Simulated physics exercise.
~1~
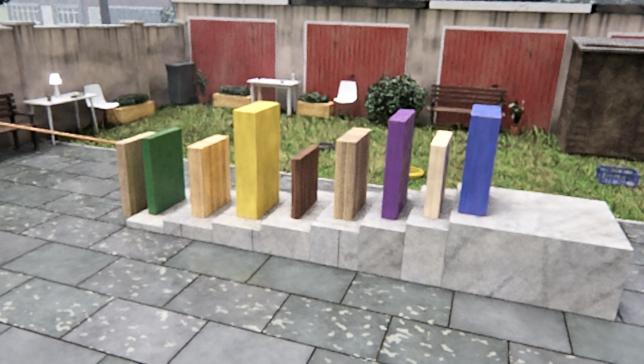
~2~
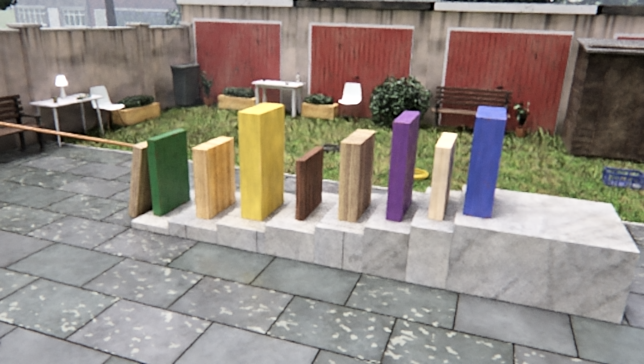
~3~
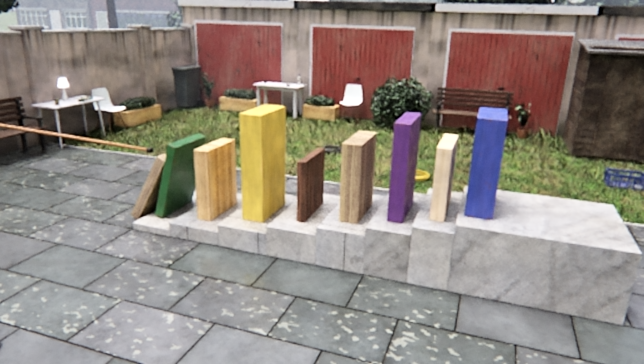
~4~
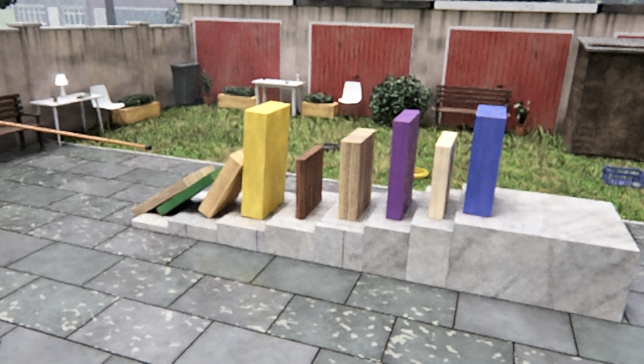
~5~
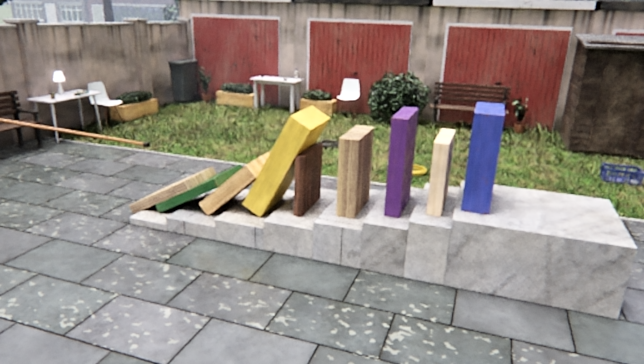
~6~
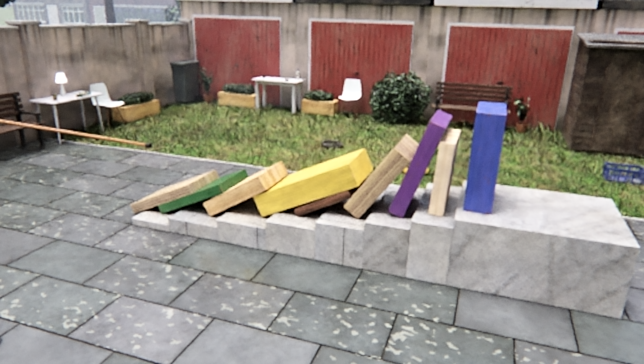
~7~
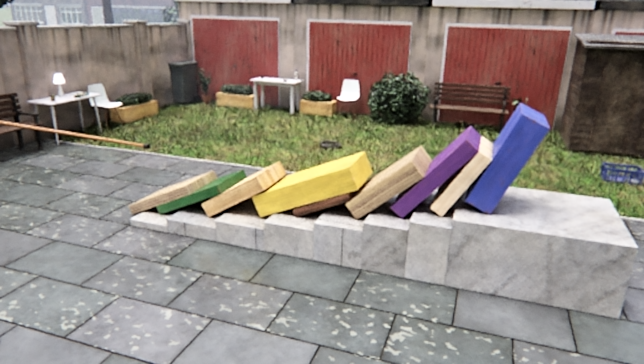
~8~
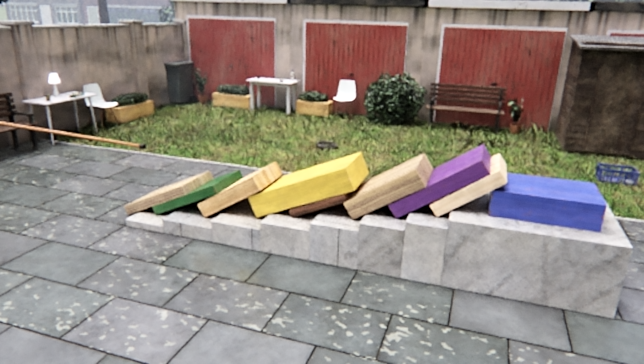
A row of upright boards stood on low stone steps in a paved yard, and a thin pole tipped the one at the left end, toppling them rightward one after another until the blue board fell flat and none remained standing.
